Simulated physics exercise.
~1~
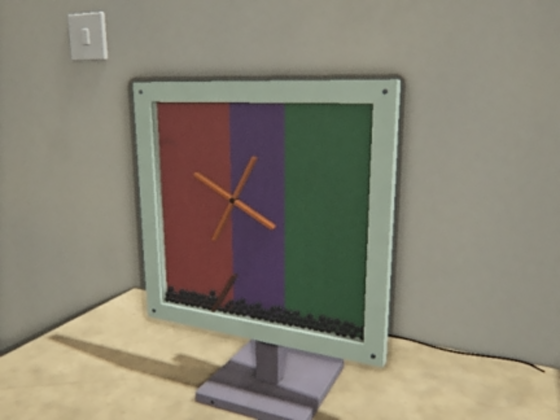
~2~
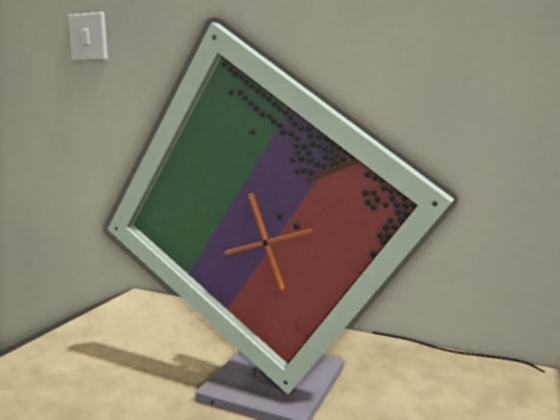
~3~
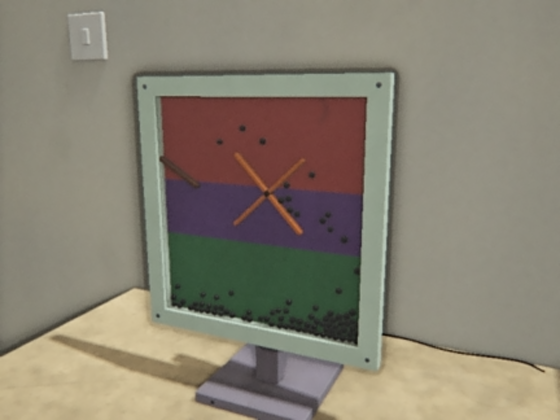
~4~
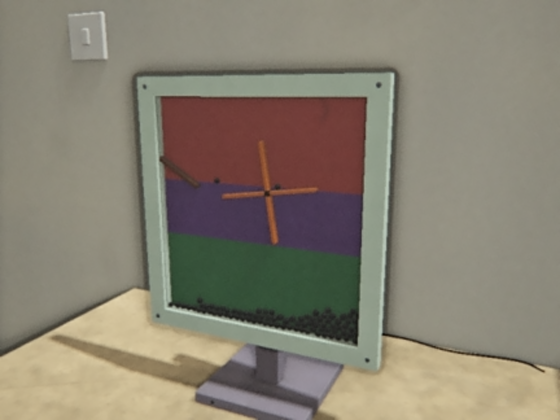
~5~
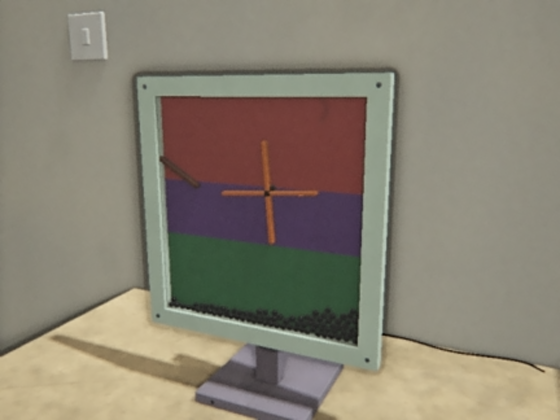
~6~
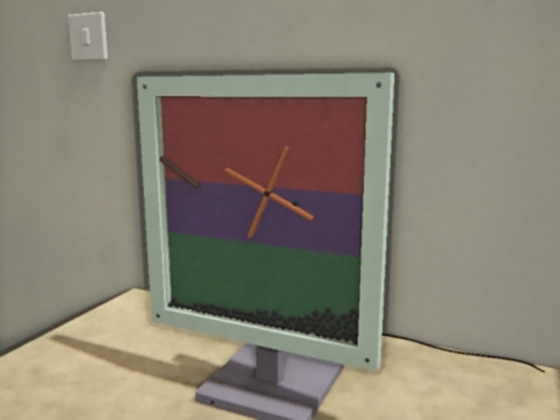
On a tabletop against a grey wall, a framed striped case turns anticlockwise, black beads tumbling past an orange cross and settling along the green strip.
